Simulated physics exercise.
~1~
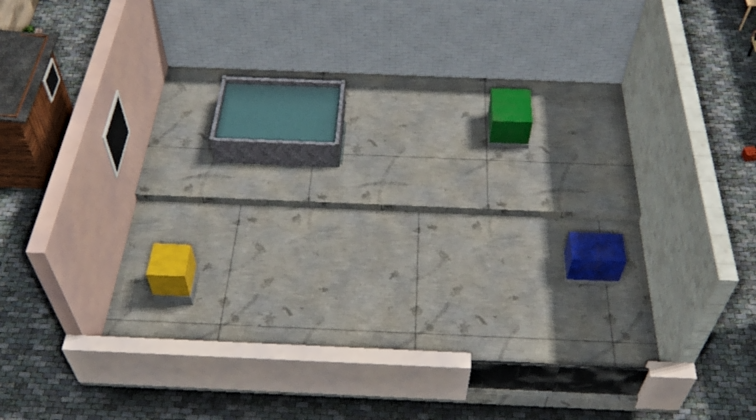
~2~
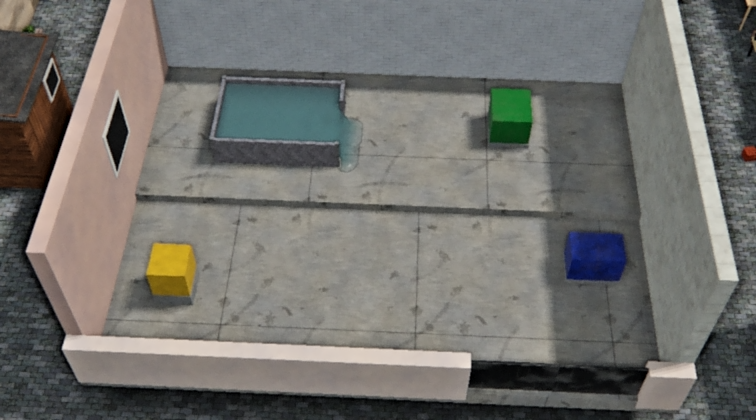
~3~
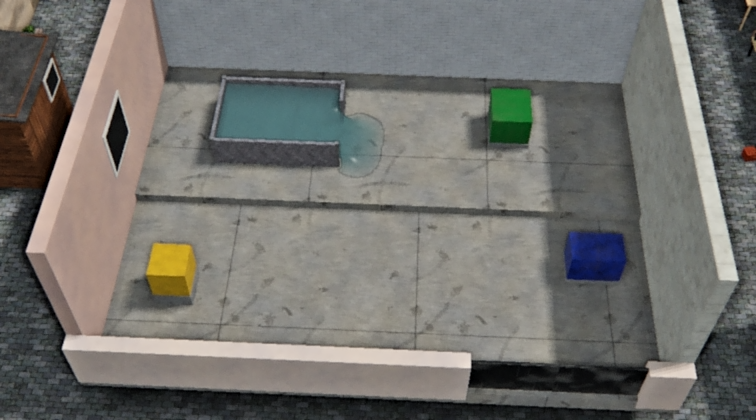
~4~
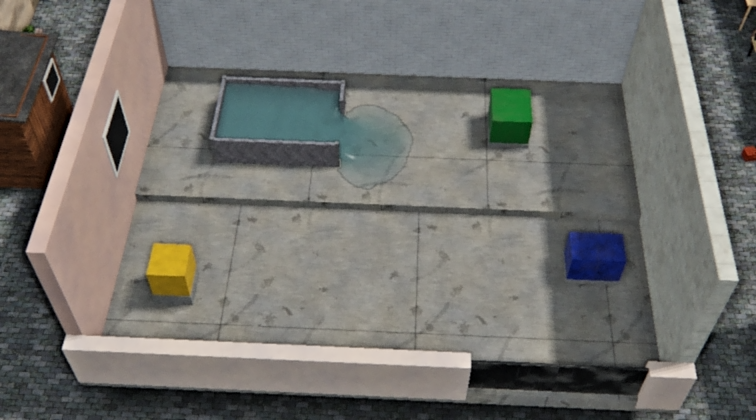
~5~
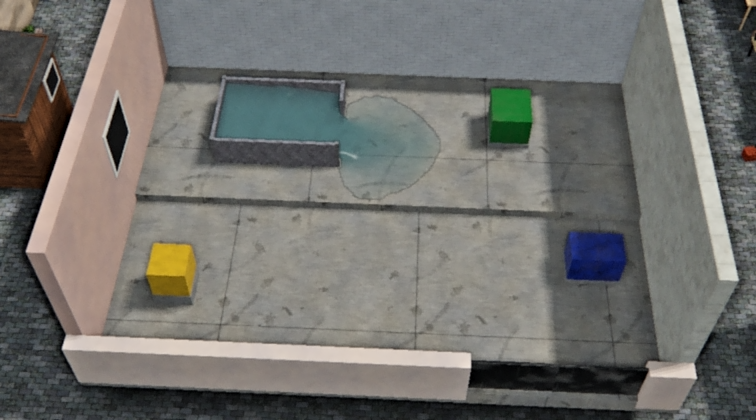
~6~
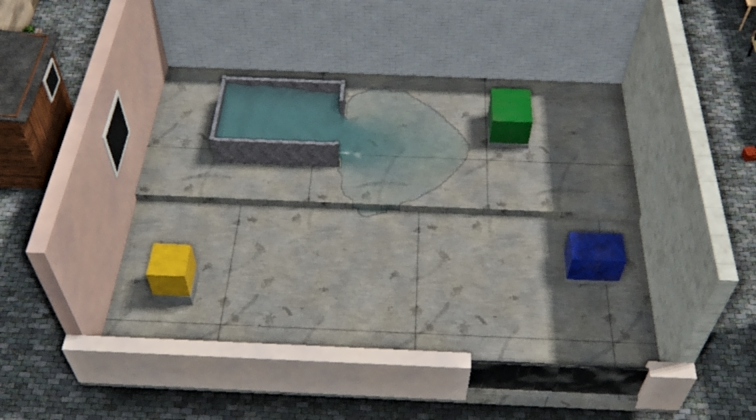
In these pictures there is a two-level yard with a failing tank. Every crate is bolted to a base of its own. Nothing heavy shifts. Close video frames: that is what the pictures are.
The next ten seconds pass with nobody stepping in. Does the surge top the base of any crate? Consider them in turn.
The green crate will be within the water's reach, the blue crate will be within the water's reach, the yellow crate will be out of the water's reach.
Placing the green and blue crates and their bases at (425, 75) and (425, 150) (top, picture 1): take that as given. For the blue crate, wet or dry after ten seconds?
As far as I can tell, the blue crate is flooded.
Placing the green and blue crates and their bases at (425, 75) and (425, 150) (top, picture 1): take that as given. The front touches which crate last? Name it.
It's the yellow-painted one.
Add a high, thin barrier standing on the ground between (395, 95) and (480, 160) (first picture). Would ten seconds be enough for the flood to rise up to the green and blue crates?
As I see it, green crate is untouched, while blue crate is reached.
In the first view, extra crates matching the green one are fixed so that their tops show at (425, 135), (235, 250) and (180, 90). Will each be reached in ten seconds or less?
Taking them in order, the first is flooded, the second is untouched and the third is untouched.
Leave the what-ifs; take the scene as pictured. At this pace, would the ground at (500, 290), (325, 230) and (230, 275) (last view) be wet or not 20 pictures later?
Status per point, in sequence: Waterlogged, then unwetted, then unwetted.
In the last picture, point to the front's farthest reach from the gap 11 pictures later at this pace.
Roughly at (631, 206).
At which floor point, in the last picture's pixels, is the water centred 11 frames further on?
Estimate: (364, 146).
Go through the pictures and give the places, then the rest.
The first picture shows the water tank at (279, 113) is whole and still.
In the second picture, the front is at (354, 121), out from the gap at (338, 136).
In the third picture, water pours out at (338, 137) and has run to (377, 125).
In the fourth picture, the front is at (407, 136), out from the gap at (338, 138).
In the fifth picture, water pours out at (338, 138) and has run to (434, 139).
In the sixth picture, the front is at (461, 156), out from the gap at (338, 138).
A moment on, water covers 20 % of the floor; the green crate water round its plinth, the blue crate not reached, the yellow crate not reached.
Next, water covers 30 % of the floor; the green crate water round its plinth, the blue crate water round its plinth, the yellow crate not reached.
Then, water covers 45 % of the floor; the green crate water round its plinth, the blue crate water round its plinth, the yellow crate not reached.
Later, water covers 50 % of the floor; the green crate water round its plinth, the blue crate water round its plinth, the yellow crate not reached.
In the end, water covers 70 % of the floor; the green crate was topped, the blue crate was topped, the yellow crate stayed above the water.
